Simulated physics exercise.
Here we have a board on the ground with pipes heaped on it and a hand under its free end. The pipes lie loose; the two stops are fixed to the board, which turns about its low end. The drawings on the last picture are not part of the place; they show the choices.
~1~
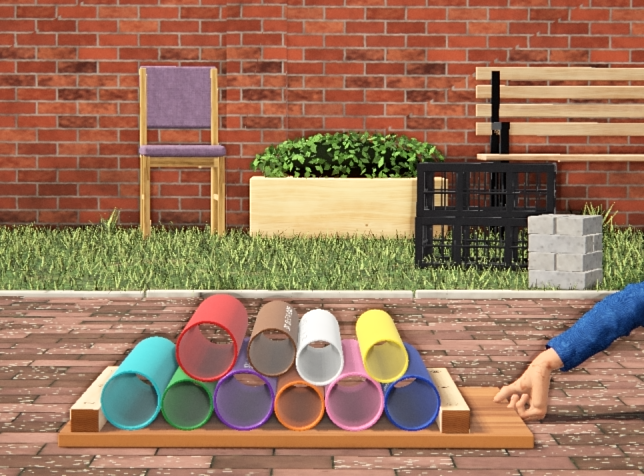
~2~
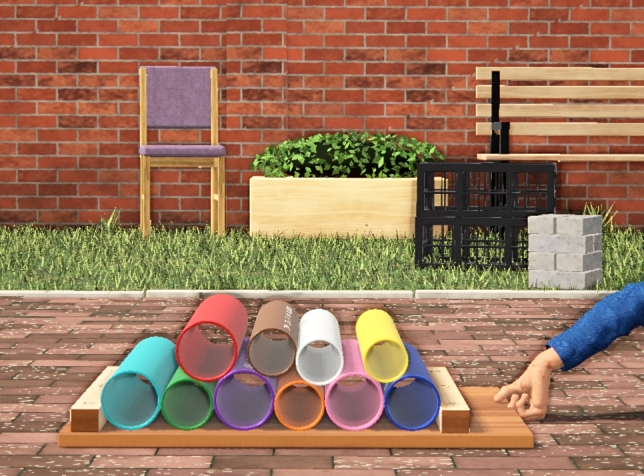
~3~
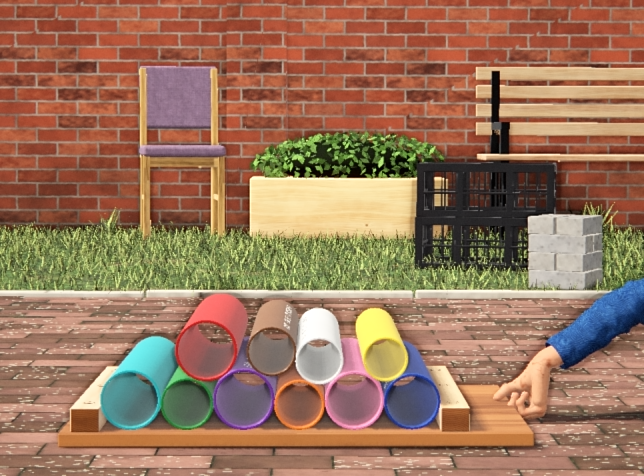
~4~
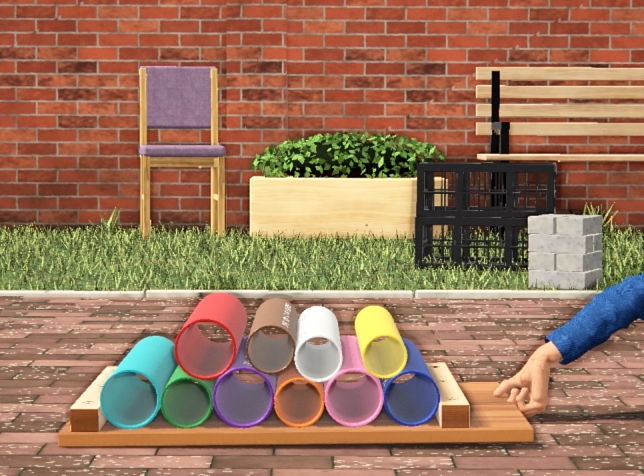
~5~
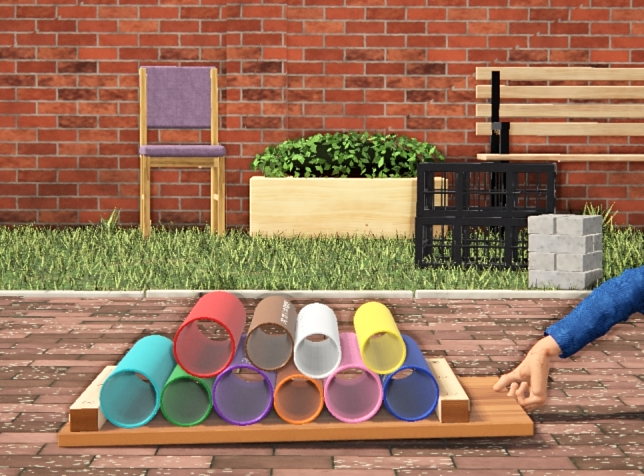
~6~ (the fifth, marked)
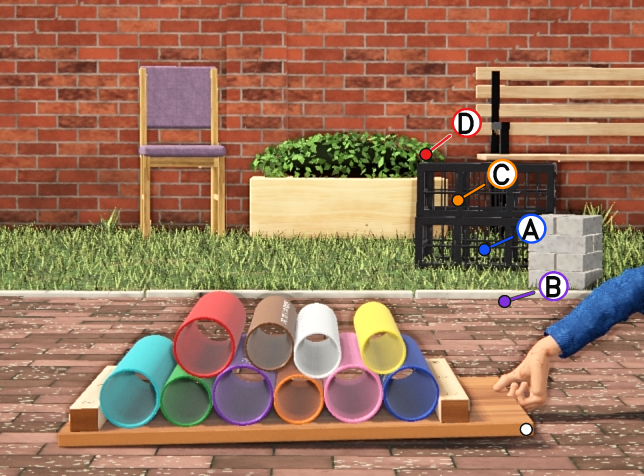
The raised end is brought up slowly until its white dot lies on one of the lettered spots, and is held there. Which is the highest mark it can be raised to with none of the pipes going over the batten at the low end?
At most to B.
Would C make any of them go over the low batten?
Yes, at C.
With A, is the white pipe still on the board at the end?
Yes.
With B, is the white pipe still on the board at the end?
Yes.
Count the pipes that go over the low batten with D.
The count is four.
On the marked copy, A at (485, 249); B at (505, 301); C at (458, 200); D at (426, 154); the white dot at (527, 430).
Following B. Soon after the start, board at 13°.
Later, board at 18°.
In the end, board at 18°, none over the low batten.
As for the rest, A one over the low batten (red); C three over the low batten (white, red, brown); D four over the low batten (white, yellow, red, brown).
